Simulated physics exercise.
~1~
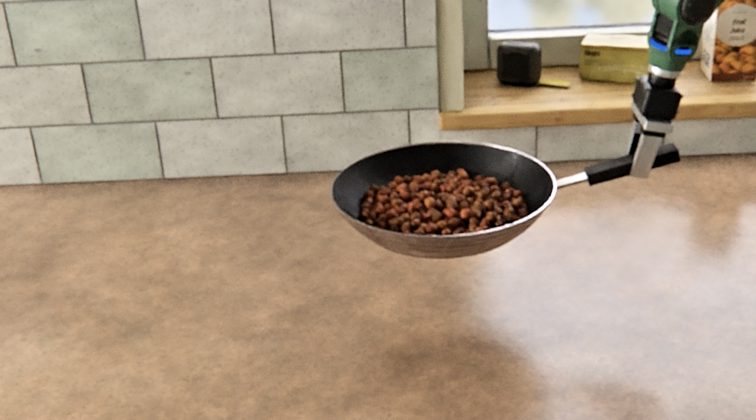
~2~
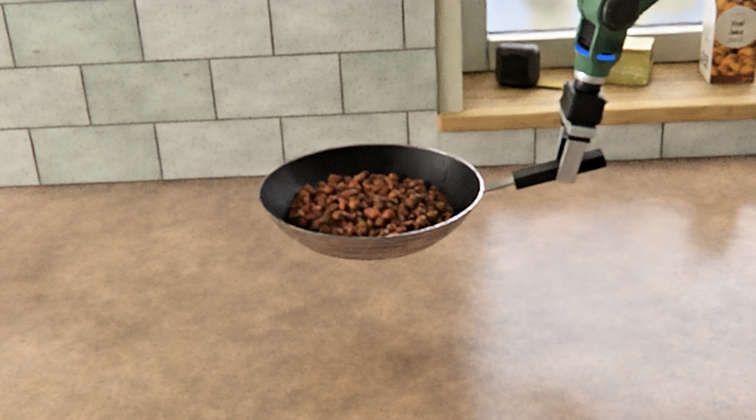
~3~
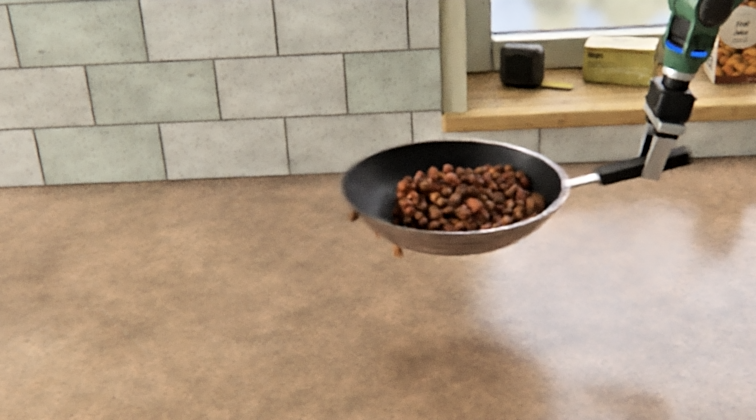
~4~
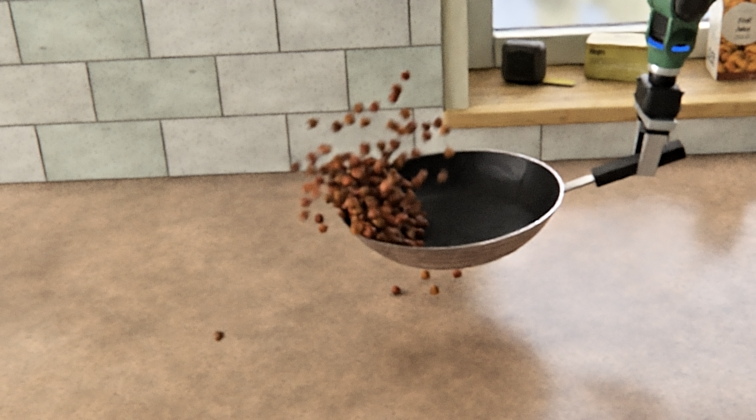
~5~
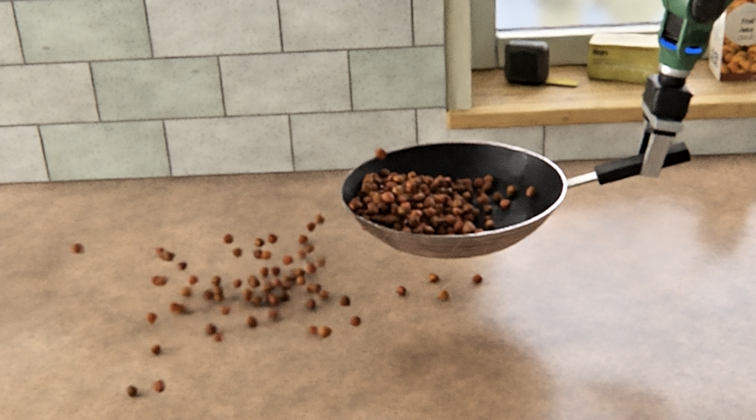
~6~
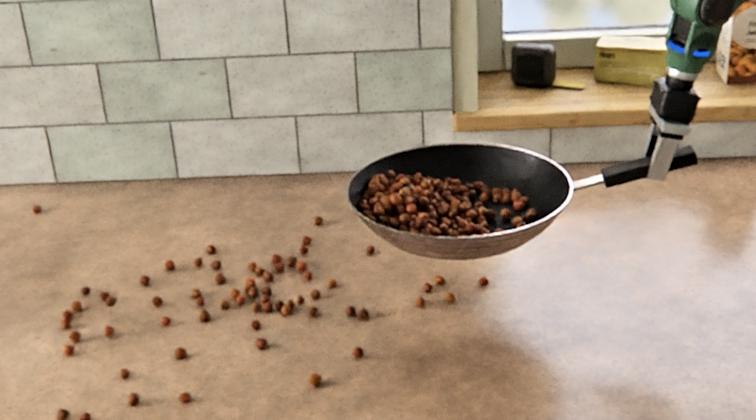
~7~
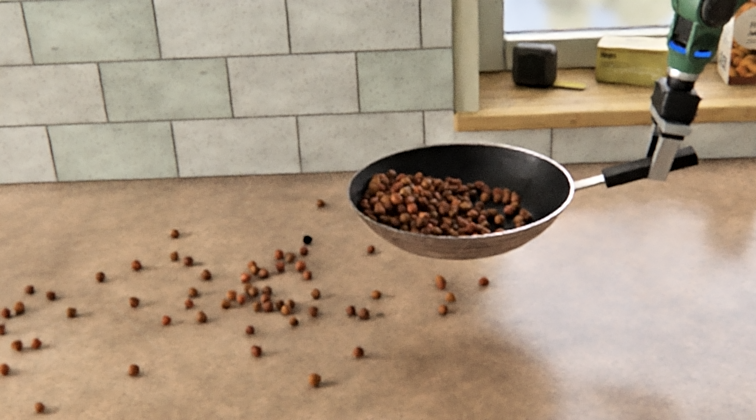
The clip shows a robot hand holding a frying pan of hazelnuts above a brown countertop, moving it left, then back right, when many nuts fly up over the pan's left rim. Some scatter and roll across the counter, while most remain in the level pan.
